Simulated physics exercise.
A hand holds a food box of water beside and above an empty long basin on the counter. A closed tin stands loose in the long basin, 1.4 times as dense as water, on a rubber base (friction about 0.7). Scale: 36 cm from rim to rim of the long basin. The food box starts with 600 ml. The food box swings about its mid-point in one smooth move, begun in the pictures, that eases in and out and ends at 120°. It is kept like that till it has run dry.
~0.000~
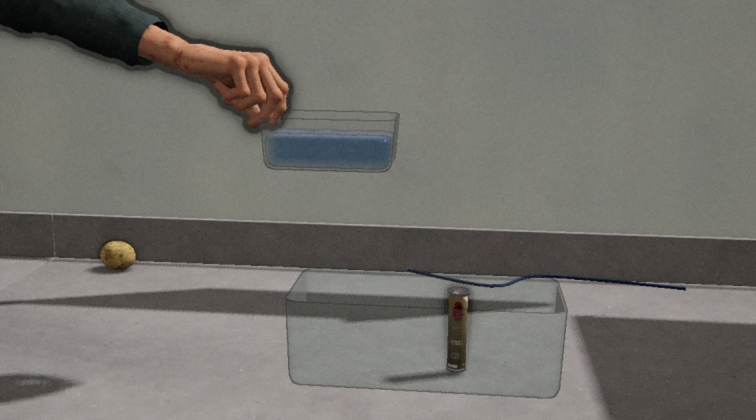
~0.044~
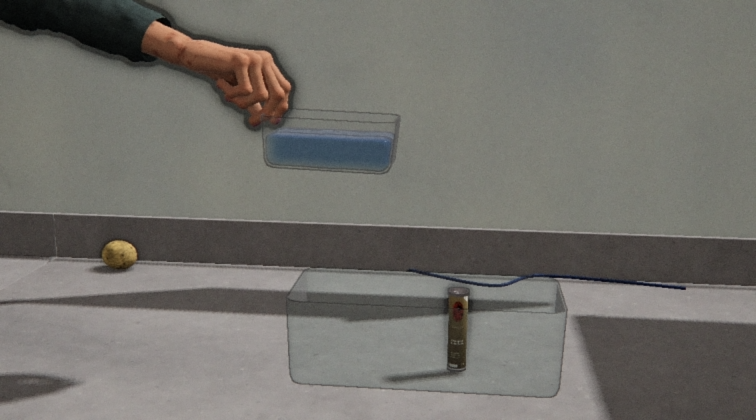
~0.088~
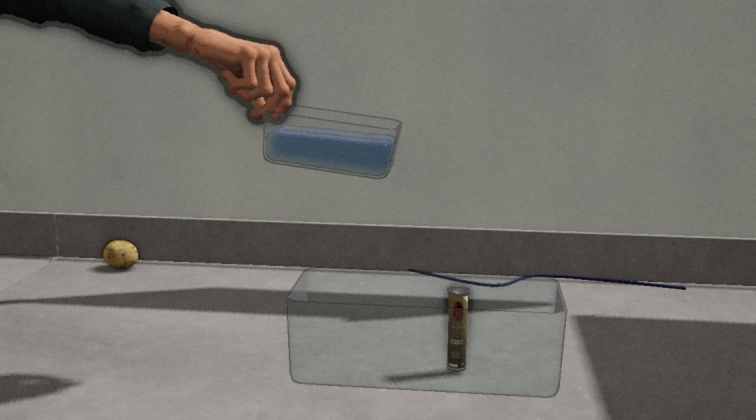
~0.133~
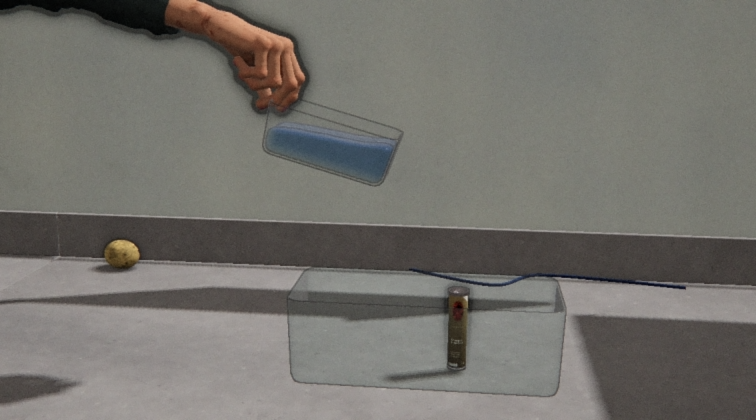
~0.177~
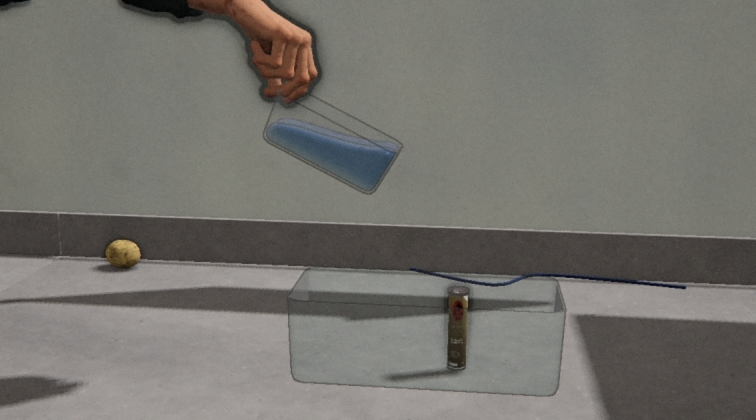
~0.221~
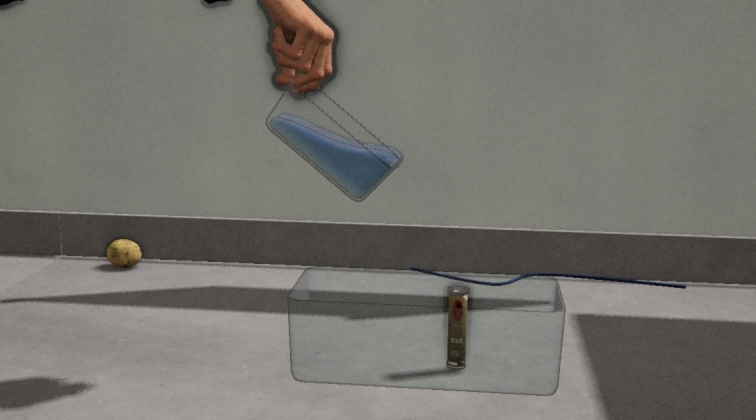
At first, a hand holds a clear box of blue water almost level above a long, empty clear basin where a small upright tin stands. The hand then moves right as the box tilts steadily, its right side dipping, until it leans steeply and the water gathers at the lower right rim.
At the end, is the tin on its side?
It falls.
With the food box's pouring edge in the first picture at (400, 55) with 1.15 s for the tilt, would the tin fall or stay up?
Then it keeps standing.
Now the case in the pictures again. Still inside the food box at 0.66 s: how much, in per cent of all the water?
About 0 per cent.
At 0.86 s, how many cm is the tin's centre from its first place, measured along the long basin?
Some 3 cm.
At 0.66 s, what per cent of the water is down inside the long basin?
About 90 per cent.
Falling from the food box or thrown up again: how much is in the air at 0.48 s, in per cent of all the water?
Some 50 per cent.
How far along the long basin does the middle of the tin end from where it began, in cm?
Some 7.5 cm.
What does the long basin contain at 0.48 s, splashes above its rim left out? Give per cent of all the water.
Some 42 per cent.
By 0.48 s the tilt is 112° and 9 per cent is still to pour; the tin stands where it began.
By 0.66 s the tilt is 120° and 0 per cent is still to pour; the tin leans 14°.
By 0.86 s the tilt is 120° and 0 per cent is still to pour; the tin leans 18°.
By 1.07 s the tilt is 120° and 0 per cent is still to pour; the tin lies on its side.
At rest the tin lies on its side.
